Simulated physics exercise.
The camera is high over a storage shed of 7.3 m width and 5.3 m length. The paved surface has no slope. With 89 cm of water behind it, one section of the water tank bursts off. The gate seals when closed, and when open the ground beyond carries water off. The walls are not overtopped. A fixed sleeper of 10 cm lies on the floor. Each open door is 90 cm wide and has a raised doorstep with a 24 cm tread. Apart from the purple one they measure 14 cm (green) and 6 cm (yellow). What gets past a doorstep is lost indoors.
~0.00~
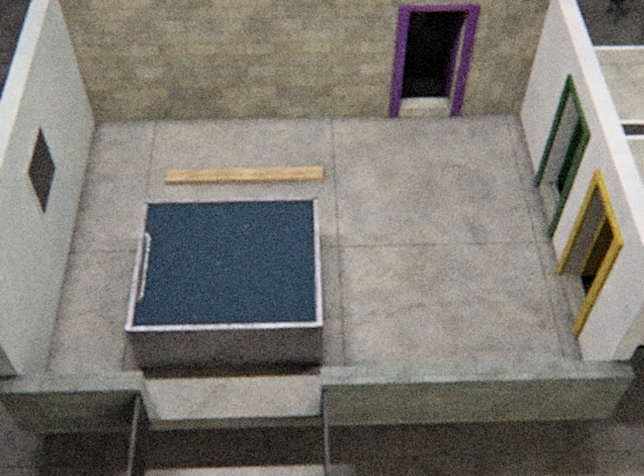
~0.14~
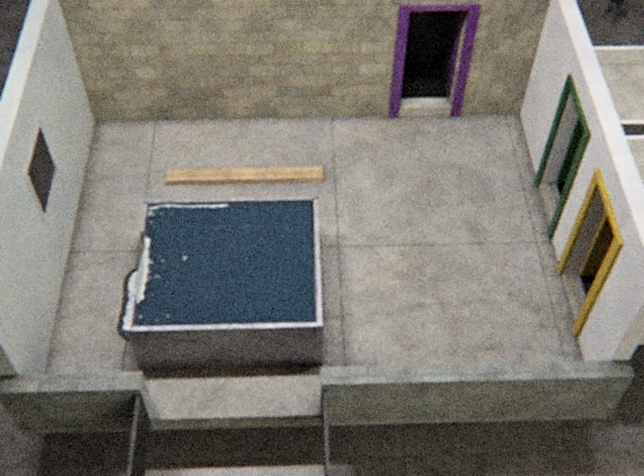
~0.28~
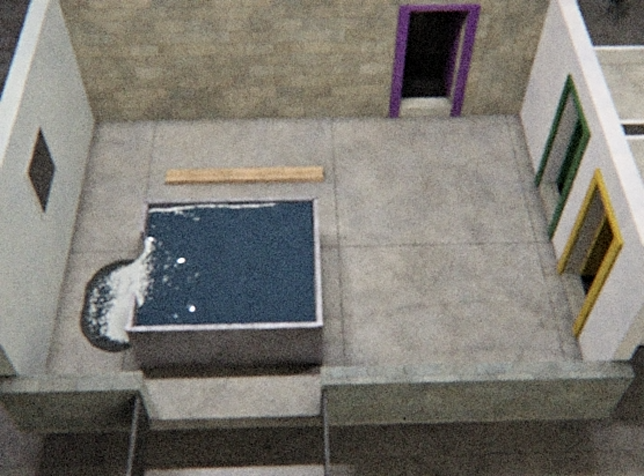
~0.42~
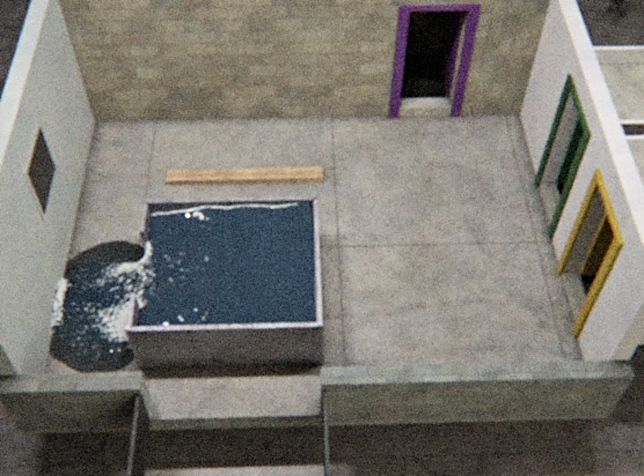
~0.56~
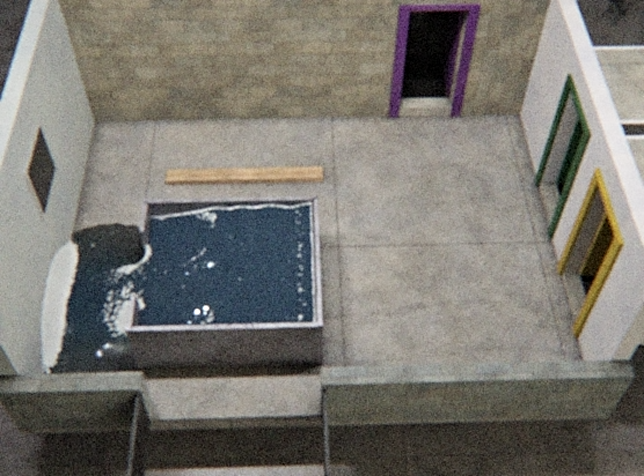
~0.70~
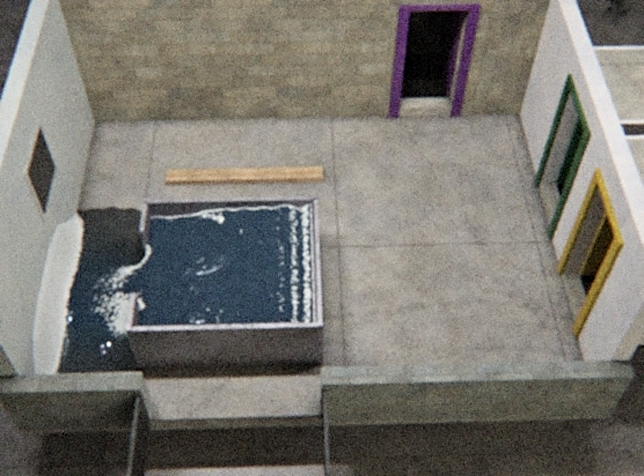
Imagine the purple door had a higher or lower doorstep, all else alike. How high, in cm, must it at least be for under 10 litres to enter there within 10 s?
Close to 7.5 cm is just enough.
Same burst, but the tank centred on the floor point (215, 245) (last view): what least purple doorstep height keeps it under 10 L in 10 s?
About 7.0 cm.
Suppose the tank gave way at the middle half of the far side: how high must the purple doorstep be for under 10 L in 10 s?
About 11.0 cm.
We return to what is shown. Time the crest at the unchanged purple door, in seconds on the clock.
At about 10.0 s.
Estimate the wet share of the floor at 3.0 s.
Near 50 per cent is wet.
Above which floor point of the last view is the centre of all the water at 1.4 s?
At about (186, 298).
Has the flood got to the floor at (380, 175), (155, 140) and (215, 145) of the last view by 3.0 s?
In that order: Dry, under water, wet.
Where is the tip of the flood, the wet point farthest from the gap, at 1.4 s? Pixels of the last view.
Near (95, 125).
After 1.4 s water covers 20 % of the floor, deepest (74 cm) near (41, 393); it has not reached the purple door.
After 3.0 s water covers 50 % of the floor, deepest (42 cm) near (39, 405); it has not reached the purple door.
After 10.0 s water covers 95 % of the floor, deepest (16 cm) near (328, 398); 12 cm at the purple door, 0 litres in over its 20 cm doorstep.
At the purple door as built, the water arrived by 3.4 s and peaked near 12 cm at 9.8 s.
With a doorstep of 6.5 cm, 16 litres would have come in within the 10 s; with 8.5 cm, 7 litres. So under 10 litres takes about 7.5 cm.
